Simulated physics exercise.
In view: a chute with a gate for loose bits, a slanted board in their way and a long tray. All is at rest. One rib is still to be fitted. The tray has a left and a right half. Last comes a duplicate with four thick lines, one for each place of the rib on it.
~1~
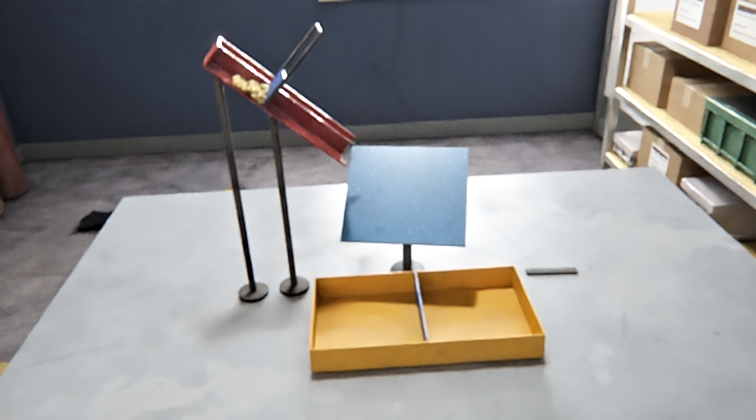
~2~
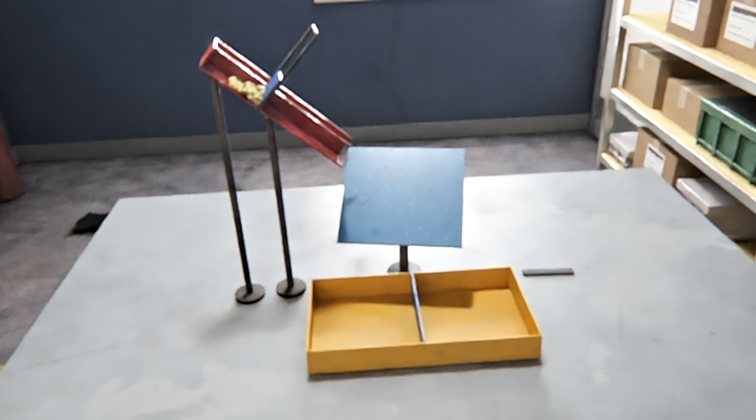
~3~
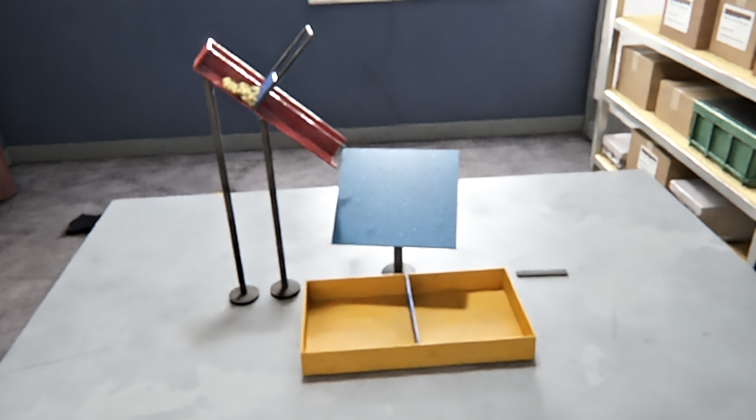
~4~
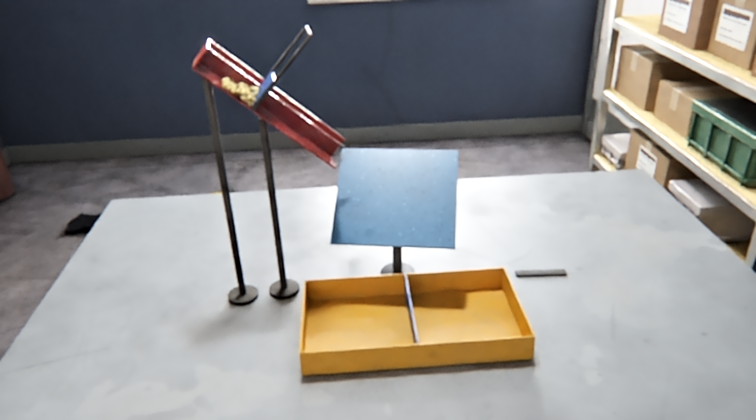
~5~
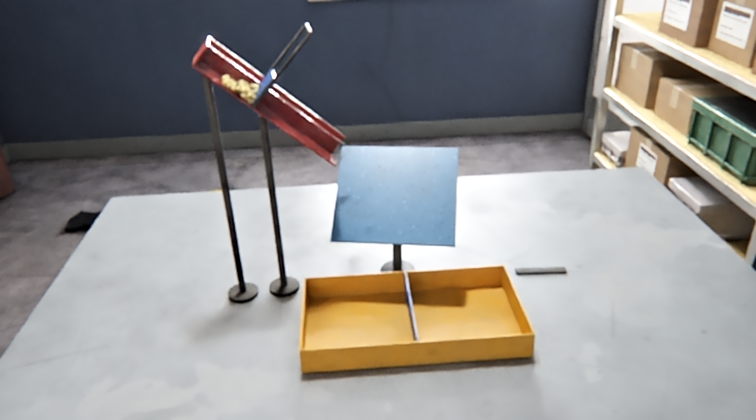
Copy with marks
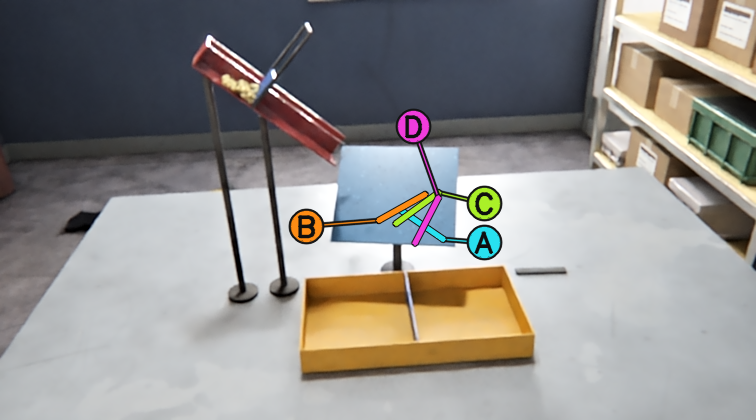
A yellow divided tray sits still below a blue board and a red chute holding pale bits.
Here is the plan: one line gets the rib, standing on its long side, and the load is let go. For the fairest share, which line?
Choose A.
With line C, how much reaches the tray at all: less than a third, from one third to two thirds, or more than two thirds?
More than two thirds.
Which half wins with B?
More lands on the left.
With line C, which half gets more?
More lands on the left.
On the marked copy, line A from (399, 209) to (443, 239); line B from (425, 194) to (378, 220); line C from (438, 192) to (395, 223); line D from (438, 197) to (415, 243).
For line A, of what is caught, about half in the left half, about half in the right.
For line B, of what is caught, nearly all in the left half, a small part in the right.
For line C, of what is caught, nearly all in the left half, a small part in the right.
For line D, of what is caught, most in the left half, about a quarter in the right.
